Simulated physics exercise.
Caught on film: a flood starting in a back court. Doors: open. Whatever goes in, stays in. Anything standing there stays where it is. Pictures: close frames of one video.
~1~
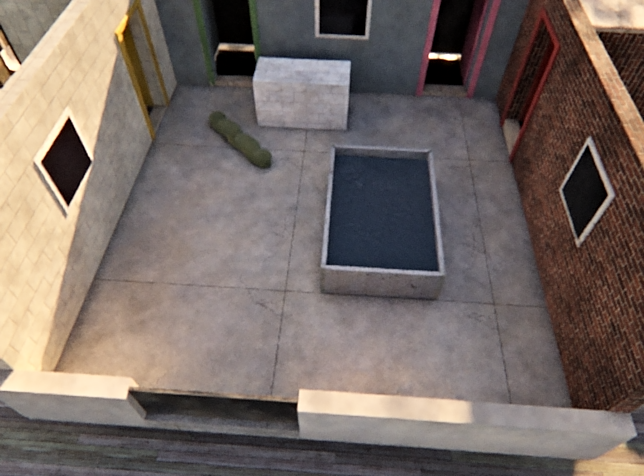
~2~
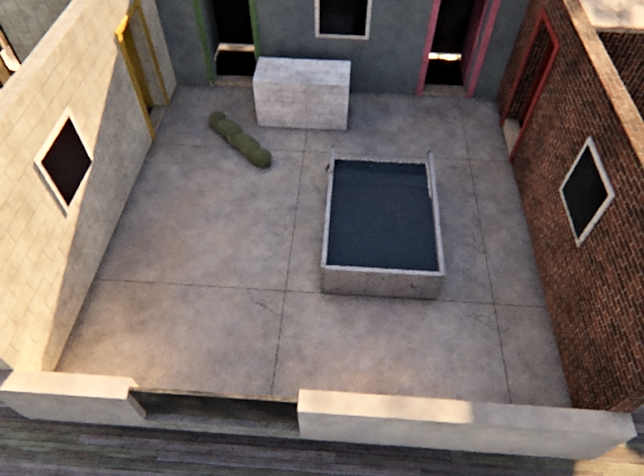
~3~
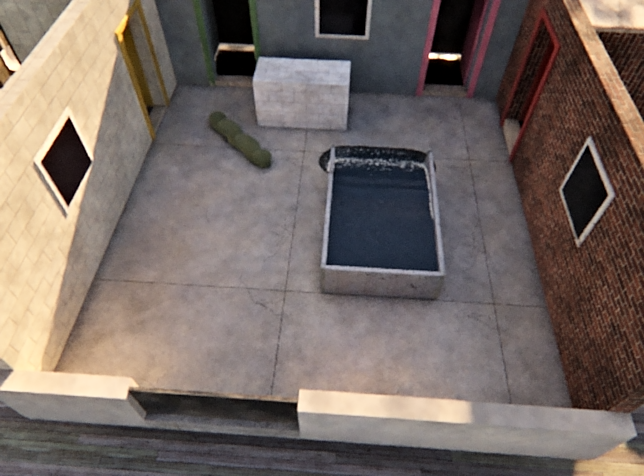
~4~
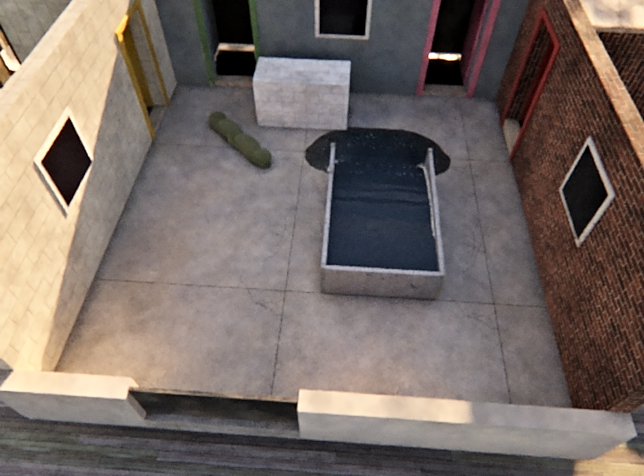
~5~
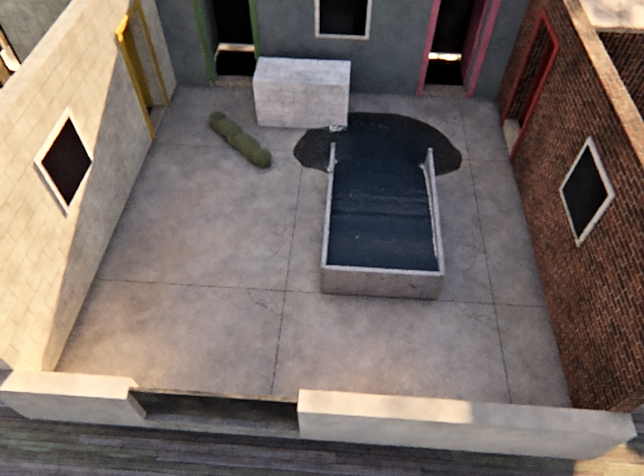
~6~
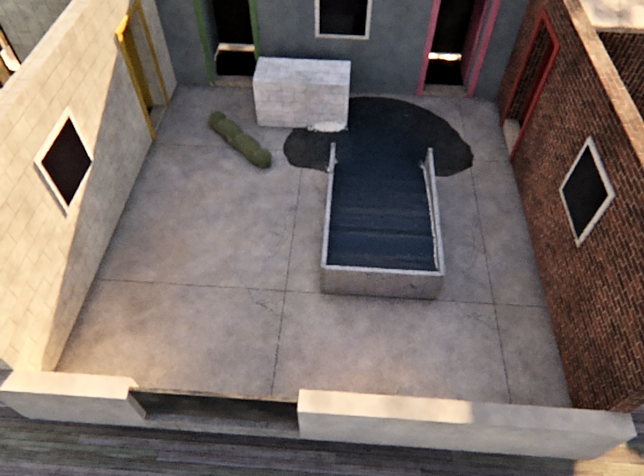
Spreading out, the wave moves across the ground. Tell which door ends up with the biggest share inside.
That would be the pink door.
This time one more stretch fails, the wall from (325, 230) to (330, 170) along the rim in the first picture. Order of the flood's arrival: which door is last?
My pick is the red one.
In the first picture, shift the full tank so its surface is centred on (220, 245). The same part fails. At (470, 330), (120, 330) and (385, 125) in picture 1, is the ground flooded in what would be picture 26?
Result, in order: Unaffected; unaffected; affected.
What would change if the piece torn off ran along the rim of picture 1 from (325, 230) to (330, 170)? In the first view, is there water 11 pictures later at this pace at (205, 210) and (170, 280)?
So the first point ends up swamped, while the second ends up swamped.
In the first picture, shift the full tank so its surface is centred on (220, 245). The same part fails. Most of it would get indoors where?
Most goes in at the yellow-painted one.
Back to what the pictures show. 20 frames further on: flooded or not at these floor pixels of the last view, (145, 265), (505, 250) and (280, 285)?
Taking them in turn: Not wetted, not wetted, not wetted.
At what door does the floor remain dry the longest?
I'd go with the door marked yellow.
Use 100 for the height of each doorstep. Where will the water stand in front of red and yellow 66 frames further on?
Near 30 and 140 in a hundred.
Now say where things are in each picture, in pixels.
The first frame shows still water in the water tank at (382, 207).
In the second frame, water pours out on the water tank's far side and has run to a hidden place.
In the third frame, the front is at (326, 158), out from the gap on the water tank's far side.
In the fourth frame, water pours out on the water tank's far side and has run to (324, 138).
In the fifth frame, water pours out on the water tank's far side and has run to (354, 115).
In the sixth frame, water pours out on the water tank's far side and has run to (355, 100).
A moment on, water covers 20 % of the floor; red door not reached, pink door wet at the sill, nothing in, yellow door not reached, green door not reached.
Next, water covers 25 % of the floor; red door wet at the sill, nothing in, pink door some in, yellow door not reached, green door wet at the sill, nothing in.
Then, water covers 35 % of the floor; red door wet at the sill, nothing in, pink door some in, yellow door wet at the sill, nothing in, green door a trickle in.
Later, water covers 75 % of the floor; red door wet at the sill, nothing in, pink door a lot in, yellow door some in, green door a trickle in.
In the end, water covers 95 % of the floor; red door wet at the sill, nothing in, pink door a lot in, yellow door some in, green door a trickle in; the pink door has let in the most.
